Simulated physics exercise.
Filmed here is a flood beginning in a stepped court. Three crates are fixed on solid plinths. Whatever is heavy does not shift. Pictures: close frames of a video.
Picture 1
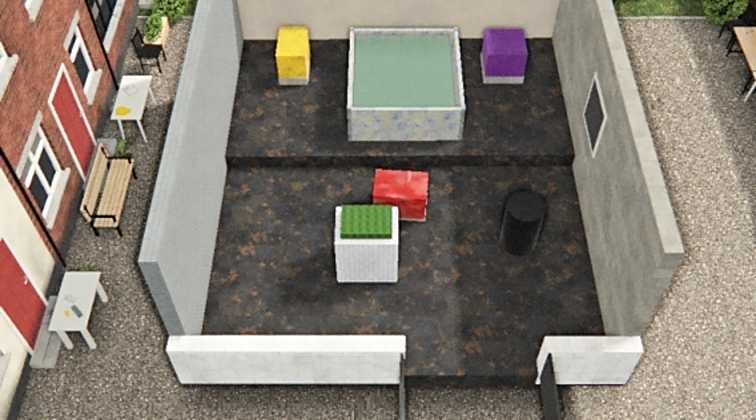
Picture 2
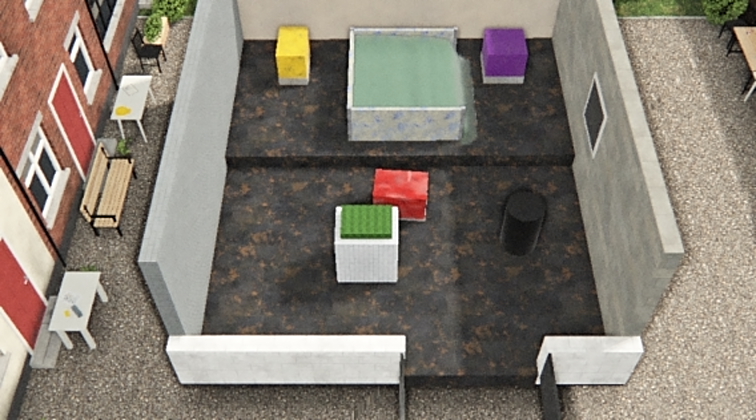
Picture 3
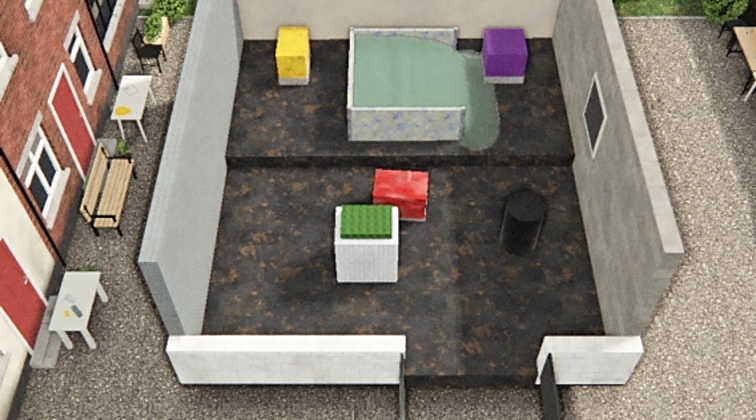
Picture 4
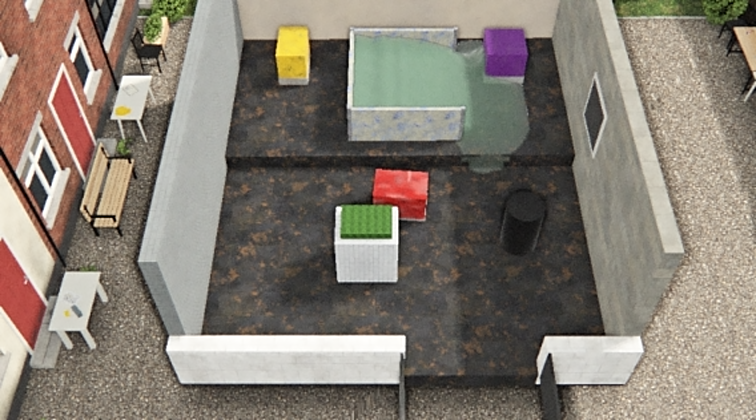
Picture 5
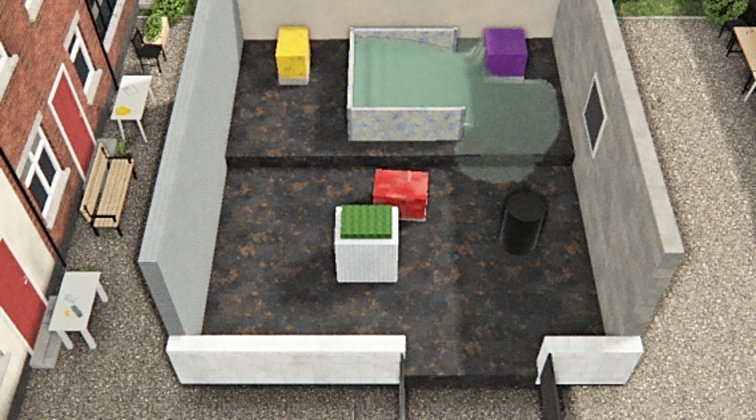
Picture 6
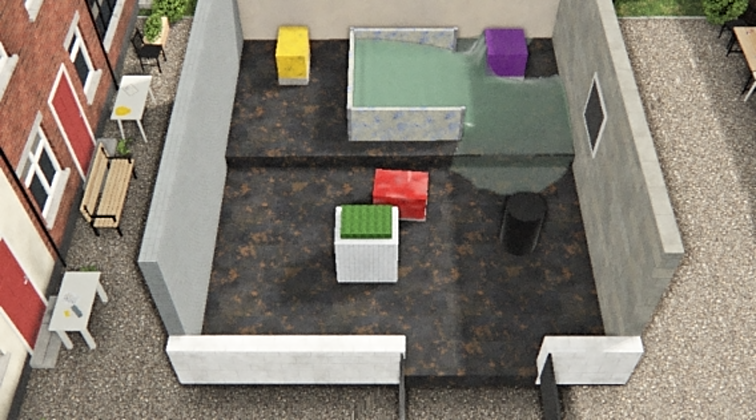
At first, still green water fills an open tank on the upper level of a walled court, between yellow and purple blocks. Water then pours out through the tank's right side and spreads around the purple block. It spills over the step onto the lower floor and reaches the right wall.
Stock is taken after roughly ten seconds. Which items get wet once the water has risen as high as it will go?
At the end, the purple crate is reached by the water, the red crate is reached by the water, the yellow crate is missed by the water.
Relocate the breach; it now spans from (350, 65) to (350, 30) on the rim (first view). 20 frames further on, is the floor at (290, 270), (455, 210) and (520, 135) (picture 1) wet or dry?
So it's liquid at the first, nothing at the second and nothing at the third.
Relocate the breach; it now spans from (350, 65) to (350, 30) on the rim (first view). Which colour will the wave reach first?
It is the crate marked yellow.
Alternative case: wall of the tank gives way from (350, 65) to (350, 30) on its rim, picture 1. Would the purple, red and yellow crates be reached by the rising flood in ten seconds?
Crate by crate: Purple - left alone; red - hit; yellow - hit.
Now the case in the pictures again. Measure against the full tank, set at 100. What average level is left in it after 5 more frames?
Roughly 48 %.
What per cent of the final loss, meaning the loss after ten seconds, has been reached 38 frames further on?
I'd estimate some 55 per cent.
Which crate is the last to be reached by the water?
My pick is the one in red.
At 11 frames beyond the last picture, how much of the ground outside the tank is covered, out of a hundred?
I'd put it at roughly 30 per cent.
A moment on, water covers 20 % of the floor; the purple crate water round its plinth, the red crate not reached, the yellow crate not reached.
Next, water covers 30 % of the floor; the purple crate water round its plinth, the red crate not reached, the yellow crate water round its plinth.
Then, water covers 45 % of the floor; the purple crate water round its plinth, the red crate water round its plinth, the yellow crate water round its plinth.
Later, water covers 85 % of the floor; the purple crate water round its plinth, the red crate water round its plinth, the yellow crate water round its plinth.
In the end, water covers 95 % of the floor; the purple crate was topped, the red crate was topped, the yellow crate stayed above the water.
